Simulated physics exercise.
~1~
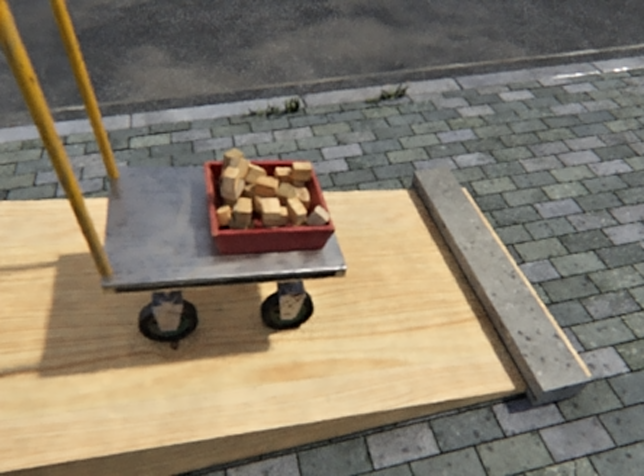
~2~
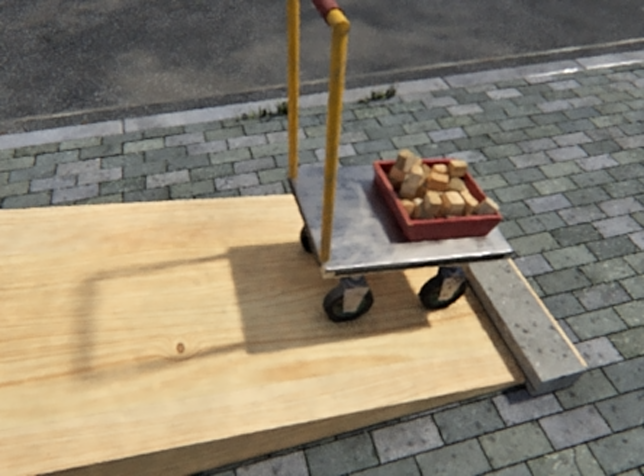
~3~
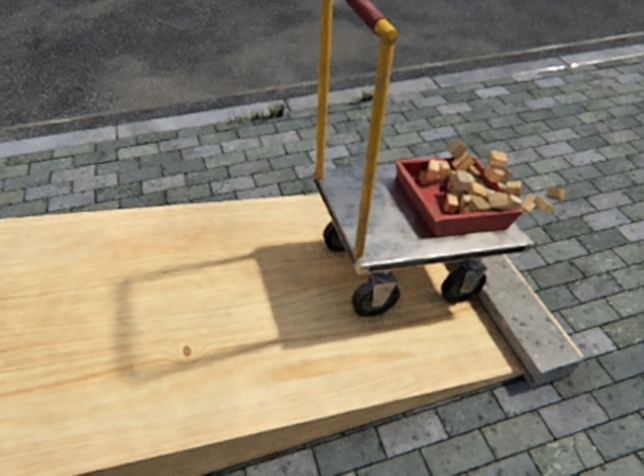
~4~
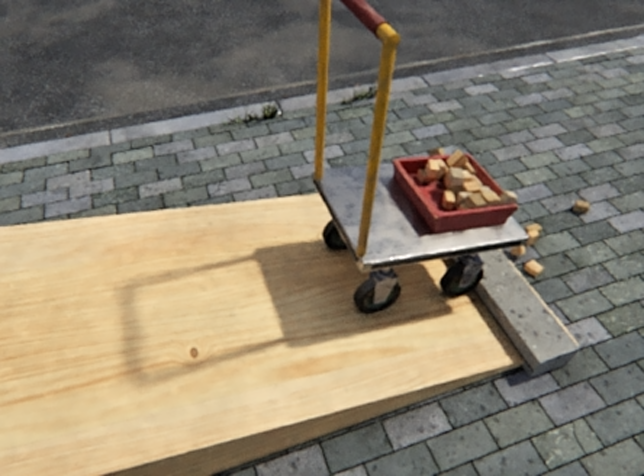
On a pale wooden ramp set over grey paving beside a road, a flatbed trolley with a yellow handle carries a red basket heaped with small wooden blocks. The trolley rolls down the ramp to the right, towards a grey kerb lying across its lower end. It stops against the kerb with its wheels down, and the blocks surge forward, several flying over the basket's right side. The trolley shifts back very slightly to the left. At the end, the basket still holds many blocks, while a few lie on the ground beyond the kerb.
